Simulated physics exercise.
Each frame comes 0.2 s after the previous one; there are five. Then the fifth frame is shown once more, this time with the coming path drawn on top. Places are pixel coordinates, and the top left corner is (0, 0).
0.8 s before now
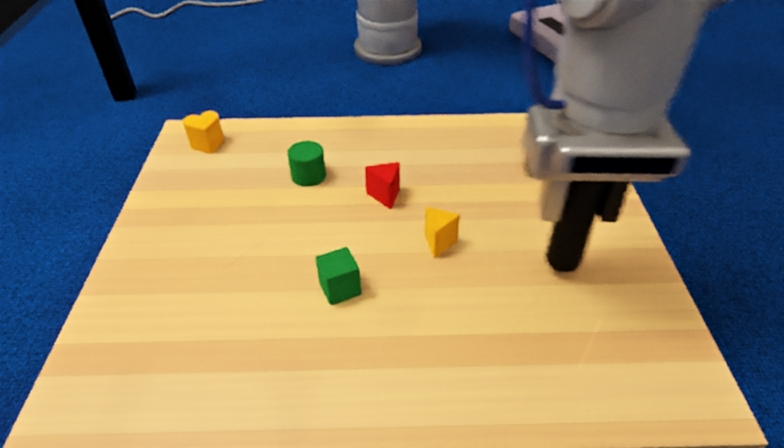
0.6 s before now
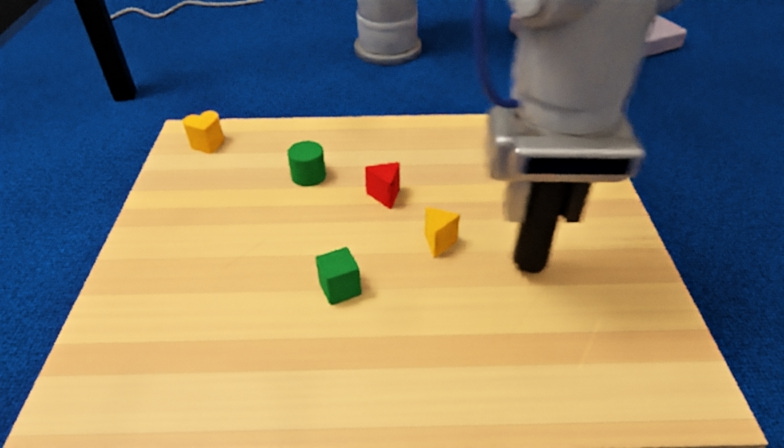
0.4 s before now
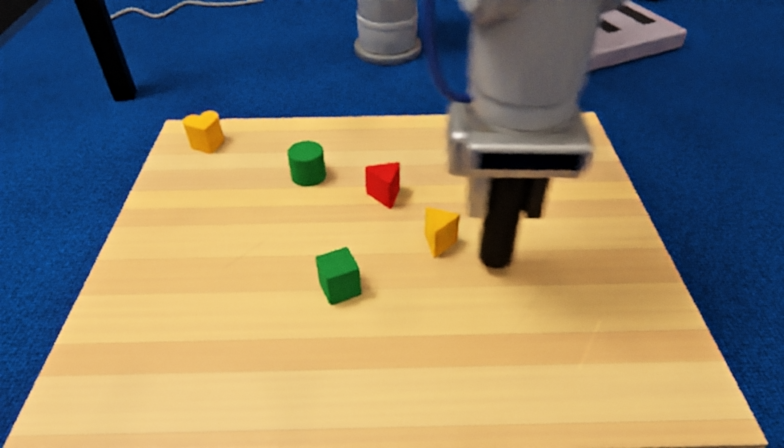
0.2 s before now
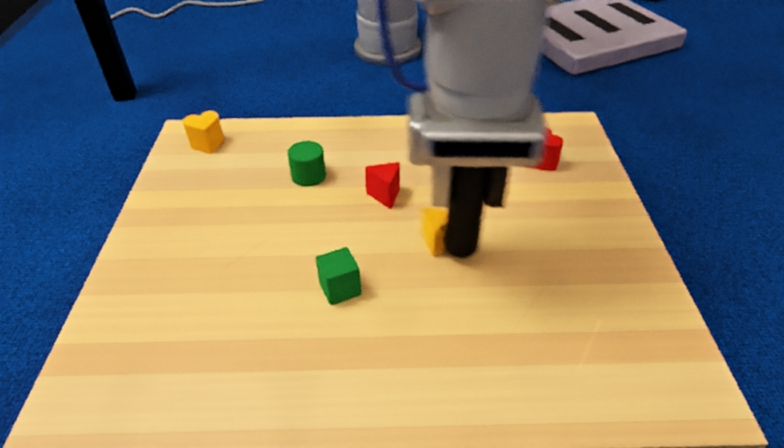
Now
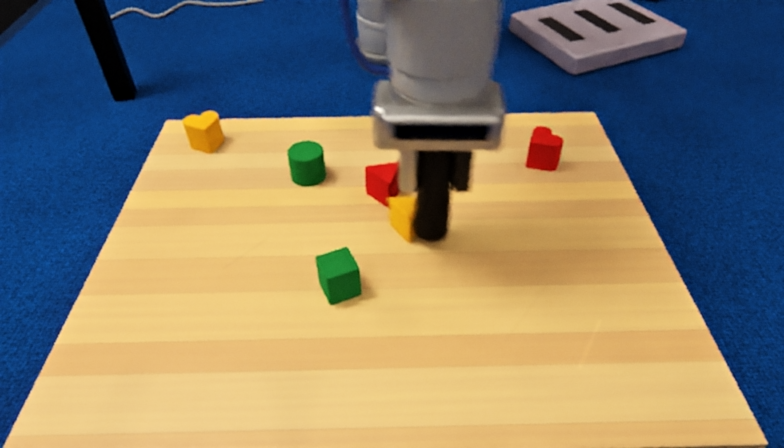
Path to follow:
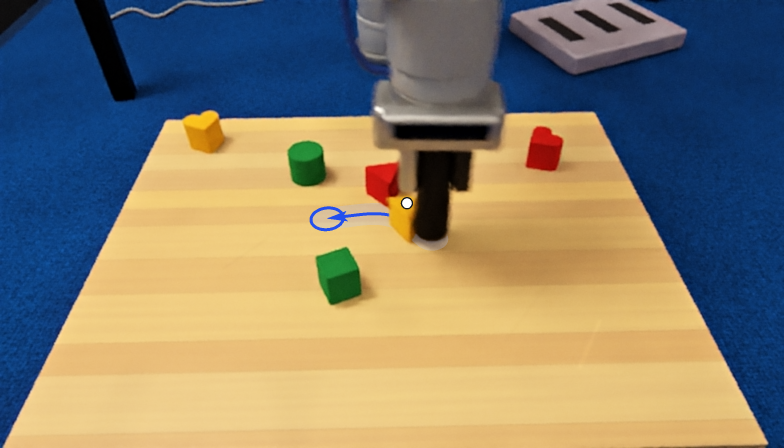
The footage shows a robotic arm with a dark rod moving left over a wooden board of small coloured blocks, reaching the yellow triangle and pushing it a short way left and back toward the red triangle.
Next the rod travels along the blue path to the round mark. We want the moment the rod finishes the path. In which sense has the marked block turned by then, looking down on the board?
It turns round clockwise.
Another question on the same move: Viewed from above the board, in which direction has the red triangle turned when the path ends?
From above, the red triangle will be seen to turn clockwise.
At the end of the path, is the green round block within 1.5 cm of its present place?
Yes, that is what happens.
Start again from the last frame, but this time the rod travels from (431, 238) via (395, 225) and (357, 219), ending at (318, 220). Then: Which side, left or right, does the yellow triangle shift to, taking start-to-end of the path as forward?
It shifts rightward.
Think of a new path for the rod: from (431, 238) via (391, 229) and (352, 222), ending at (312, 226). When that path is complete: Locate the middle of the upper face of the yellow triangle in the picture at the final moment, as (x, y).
Just about (325, 179).
Path on the board, from (431, 238) over (403, 219) and (366, 214) to (327, 219); the dot is on the yellow triangle.
The first path, step by step. One third of the way, rod at (402, 210); yellow triangle at (374, 188).
Two thirds of the way, rod at (364, 206); red triangle at (379, 165), turned 40° clockwise; yellow triangle at (337, 183).
At the end, rod at (326, 210); green round block in place; red triangle at (379, 165), turned 40° clockwise; yellow triangle at (304, 182), turned 20° clockwise.
